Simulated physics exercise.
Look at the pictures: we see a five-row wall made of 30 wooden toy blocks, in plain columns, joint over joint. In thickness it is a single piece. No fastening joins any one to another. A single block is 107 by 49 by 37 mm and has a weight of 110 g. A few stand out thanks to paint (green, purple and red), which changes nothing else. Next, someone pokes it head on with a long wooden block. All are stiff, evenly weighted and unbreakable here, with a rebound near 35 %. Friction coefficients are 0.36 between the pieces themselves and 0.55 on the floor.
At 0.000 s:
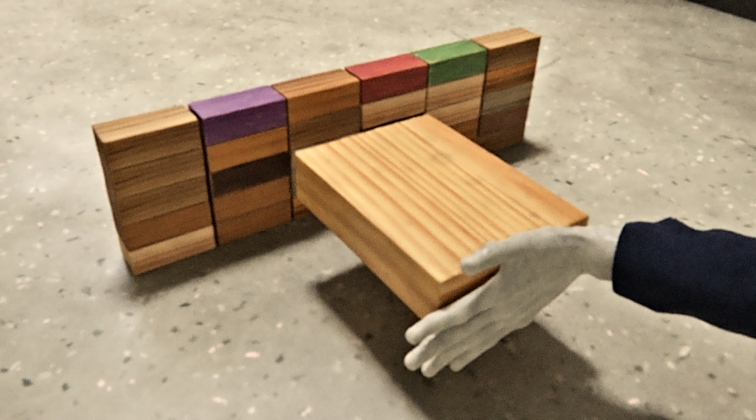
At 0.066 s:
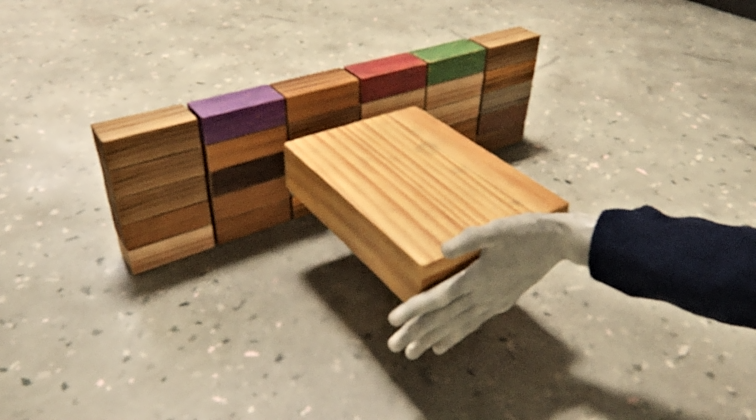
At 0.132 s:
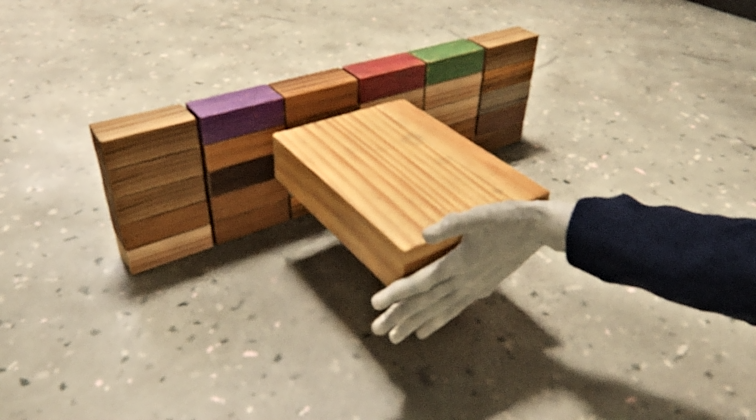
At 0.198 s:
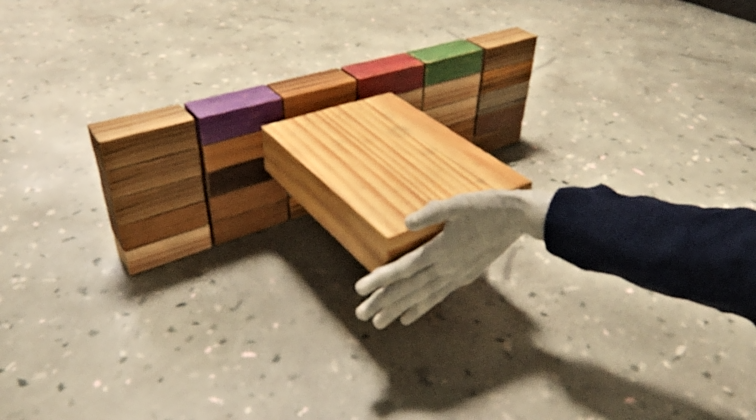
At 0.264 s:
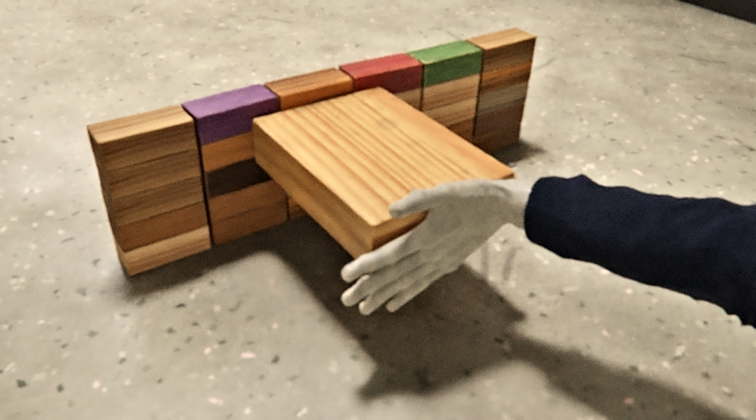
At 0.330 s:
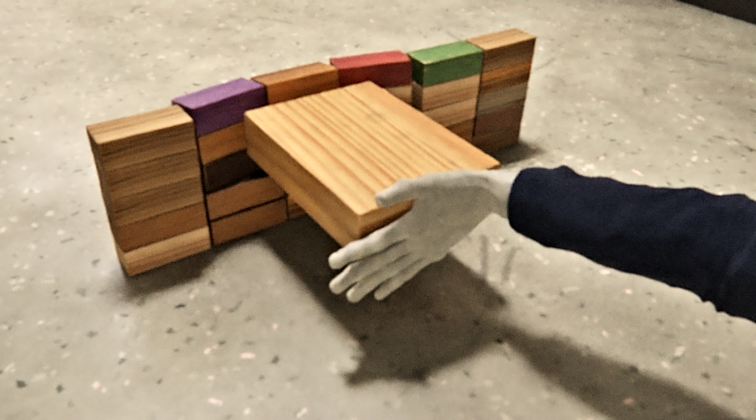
A long wooden block, pushed by a pale hand in a dark sleeve, moves toward a low wall of stacked wooden blocks. It meets the wall and presses in, and the purple and red blocks on top shift back and tilt slightly with their neighbours, while the end columns stay in place.
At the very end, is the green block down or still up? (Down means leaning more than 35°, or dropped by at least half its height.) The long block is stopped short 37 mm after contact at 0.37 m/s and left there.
At the very end the green block is still up.
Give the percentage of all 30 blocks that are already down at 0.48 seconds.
By that time it is 35 percent.
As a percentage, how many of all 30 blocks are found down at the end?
Somewhere near 35 in a hundred.
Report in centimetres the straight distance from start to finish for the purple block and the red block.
So purple shifts 26 cm, while red shifts 26 cm.
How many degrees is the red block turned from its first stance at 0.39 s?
Measured against how it began, the tilt is near 15 degrees.
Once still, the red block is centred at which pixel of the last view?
At about (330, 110).
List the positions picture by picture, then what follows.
In the first picture (pixels give the middle of a visible side), block in hand (305, 181) 9 cm short of touching; green block (459, 68); red block (396, 84); purple block (247, 122); none has stirred.
In the second picture, block in hand (294, 170) 7 cm short of touching; green block (458, 68).
In the third picture, block in hand (282, 161) 44 mm short of touching; green block (456, 67).
In the fourth picture, block in hand (271, 152) 19 mm short of touching; green block (455, 68).
In the fifth picture, block in hand (261, 145) 5 mm in; green block (454, 69); purple block (241, 120) 5 mm from its place; movement in 9 of them.
In the sixth picture, block in hand (253, 137) 28 mm in; green block (454, 69); purple block (232, 110) 5° from how it stood; red block (376, 77) 4° from how it stood; steepest lean 9°, the block at (305, 89); movement in 13 of them.
After 0.39 s, none of the 30 blocks down, 12 disturbed; green block unmoved; purple block 17° from how it stood.
After 0.48 s, 10 of the 30 blocks down; green block unmoved; purple block 46° from how it stood, 31 mm lower.
After 0.56 s, 10 of the 30 blocks down; green block unmoved; purple block on its side.
After 0.72 s, 10 of the 30 blocks down; green block unmoved; red block on its side.
In the end (1.3 s), 10 of the 30 blocks down; green block unmoved; purple block on its side; red block on its side. From the last view, middles, green block near (444, 63), purple block near (170, 152).
